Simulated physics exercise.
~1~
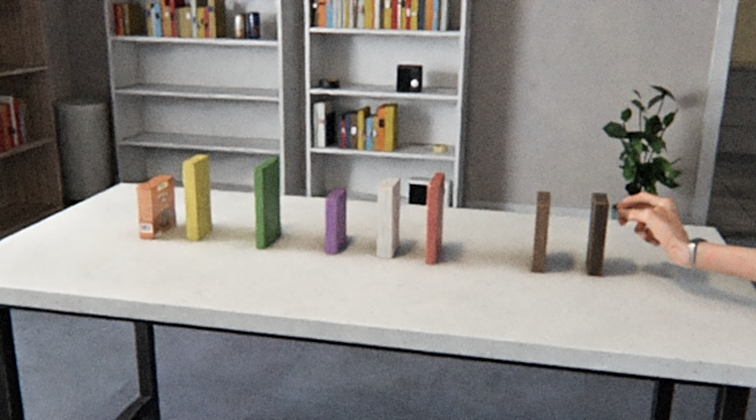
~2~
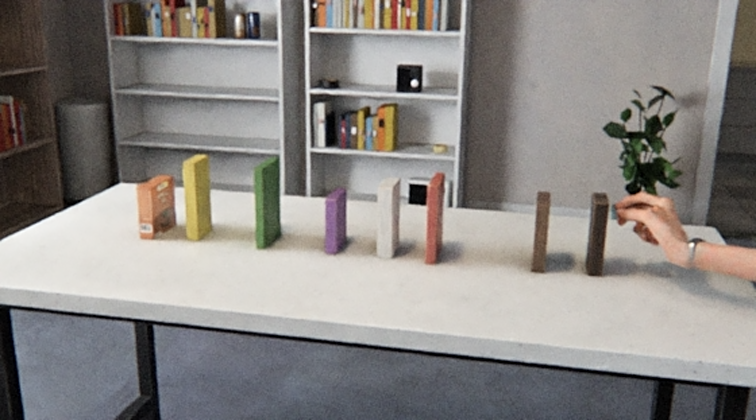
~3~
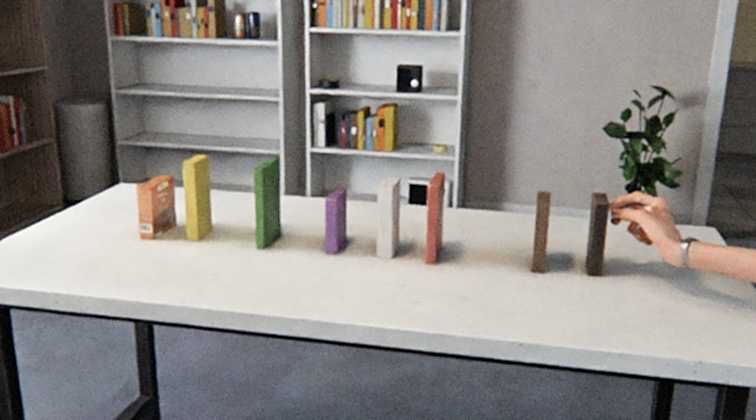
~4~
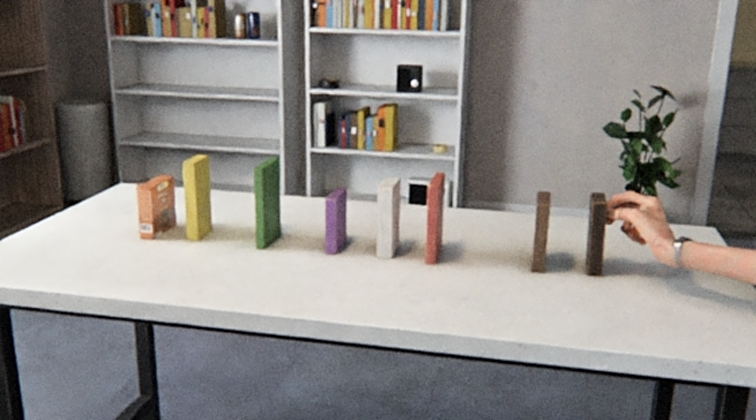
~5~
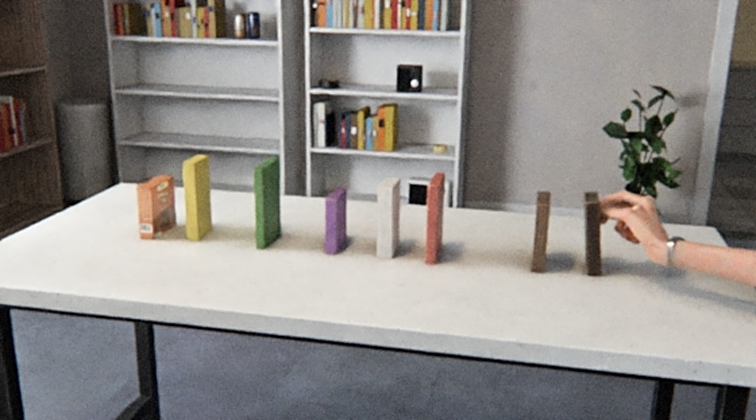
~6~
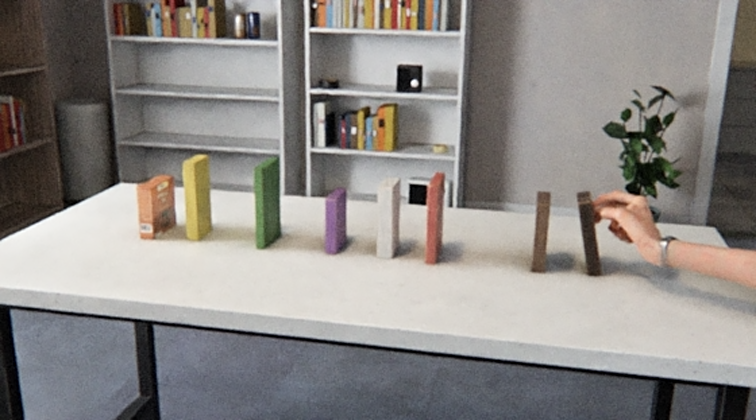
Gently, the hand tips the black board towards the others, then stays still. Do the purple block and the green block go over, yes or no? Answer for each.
Purple block - no, it stays up. Green block - no, it stays up.
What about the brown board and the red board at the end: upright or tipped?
The brown board topples; the red board is still upright.
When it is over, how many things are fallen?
The count is 2.
Then, 0.40 s past the last view, black board 63° over; brown board rocked 42° from its first pose.
Then, 0.50 s past the last view, black board 75° over; brown board on its side.
Finally, down or leaning hard on the table, brown board; the other 5 still in place. Final places as the last picture's camera would see them, purple block near (336, 221), green block near (268, 203).
